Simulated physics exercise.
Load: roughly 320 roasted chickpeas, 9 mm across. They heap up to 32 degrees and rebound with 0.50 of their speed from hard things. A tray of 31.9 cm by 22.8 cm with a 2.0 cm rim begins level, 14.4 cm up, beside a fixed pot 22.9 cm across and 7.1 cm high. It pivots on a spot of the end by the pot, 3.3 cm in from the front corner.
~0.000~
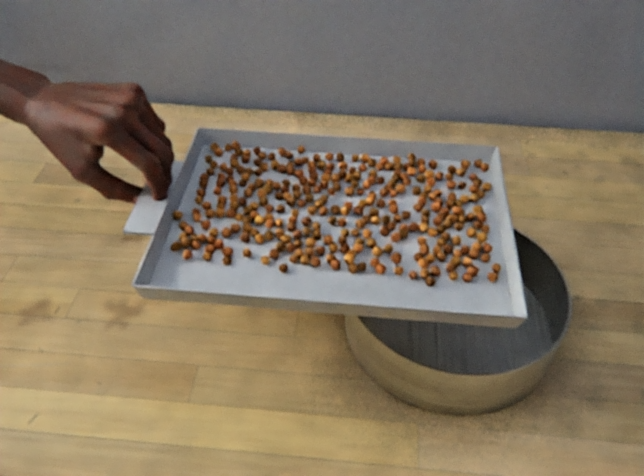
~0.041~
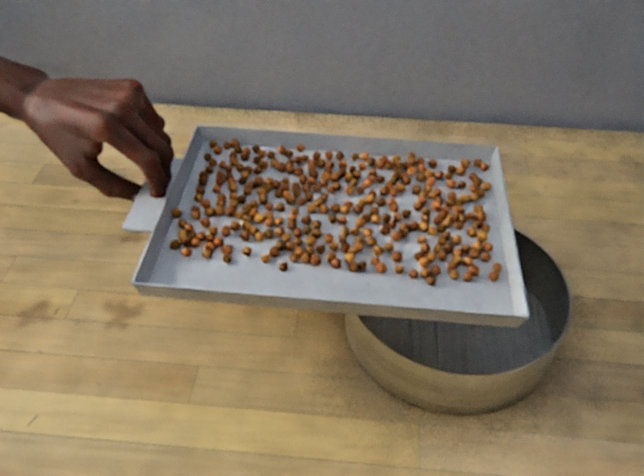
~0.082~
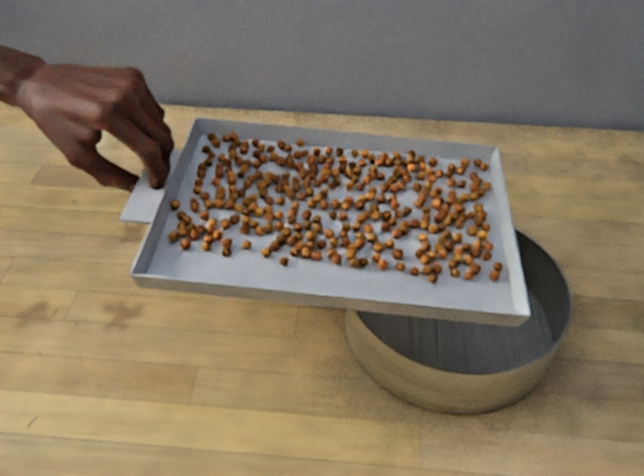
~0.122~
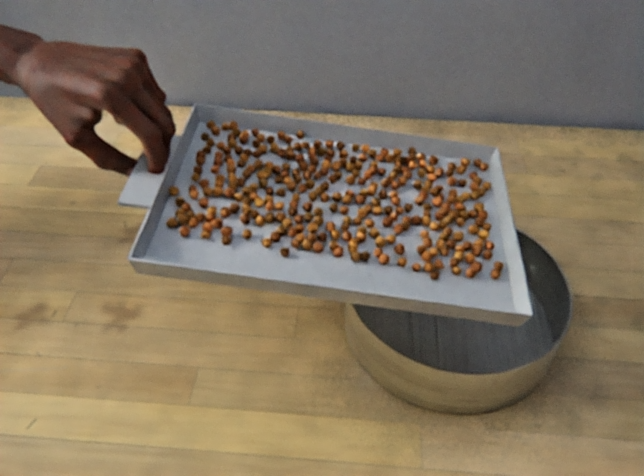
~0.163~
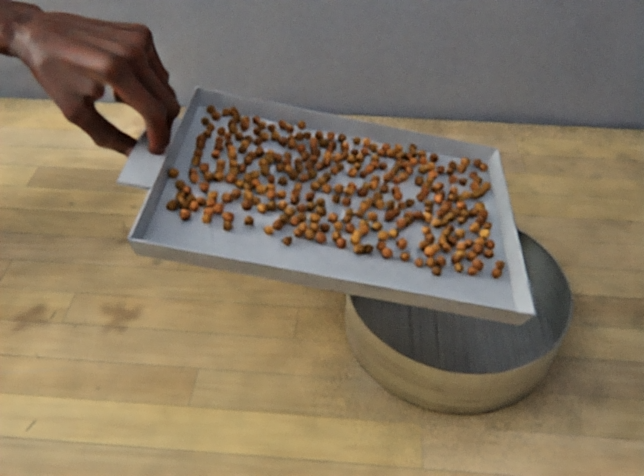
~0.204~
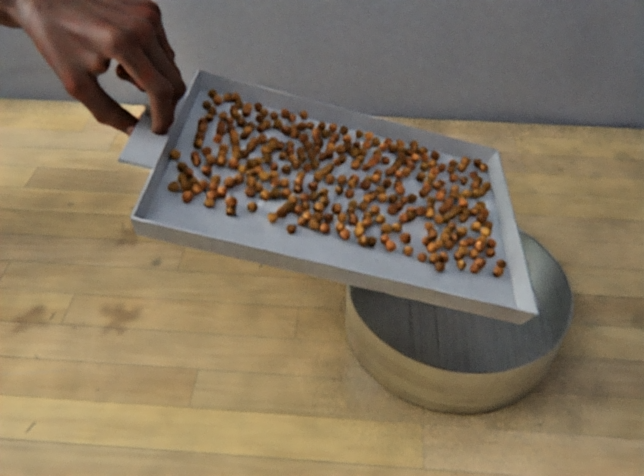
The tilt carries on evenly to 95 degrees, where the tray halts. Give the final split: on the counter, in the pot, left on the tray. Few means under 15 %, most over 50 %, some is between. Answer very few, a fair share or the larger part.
On the counter: A fair share; in the pot: The larger part; left on the tray: Very few.
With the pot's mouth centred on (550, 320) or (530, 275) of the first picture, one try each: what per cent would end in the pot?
About 60 and 95 per cent.
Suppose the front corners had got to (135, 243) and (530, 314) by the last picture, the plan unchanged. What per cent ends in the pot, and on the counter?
Pot 5, counter 95.
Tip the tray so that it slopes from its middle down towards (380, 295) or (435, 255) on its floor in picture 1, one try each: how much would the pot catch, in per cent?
Some 0 and 10 per cent.
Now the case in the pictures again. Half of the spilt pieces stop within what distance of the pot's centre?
Some 20 cm.
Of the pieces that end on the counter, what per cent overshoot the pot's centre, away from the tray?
Some 100 per cent.
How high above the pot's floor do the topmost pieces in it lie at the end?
Some 2.5 cm.
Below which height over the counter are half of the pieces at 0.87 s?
Some 16 cm.
After 0.60 s, tilt 53 degrees; the tray holds 100 %, the pot 0 %.
Then, at 0.87 s, tilt 79 degrees; the tray holds 75 %, the pot 15 %.
After 1.24 s, tilt 95 degrees; the tray holds 20 %, the pot 55 %.
In the end, at 2.0 s, counter 25 %, pot 75 %, tray 0 %.
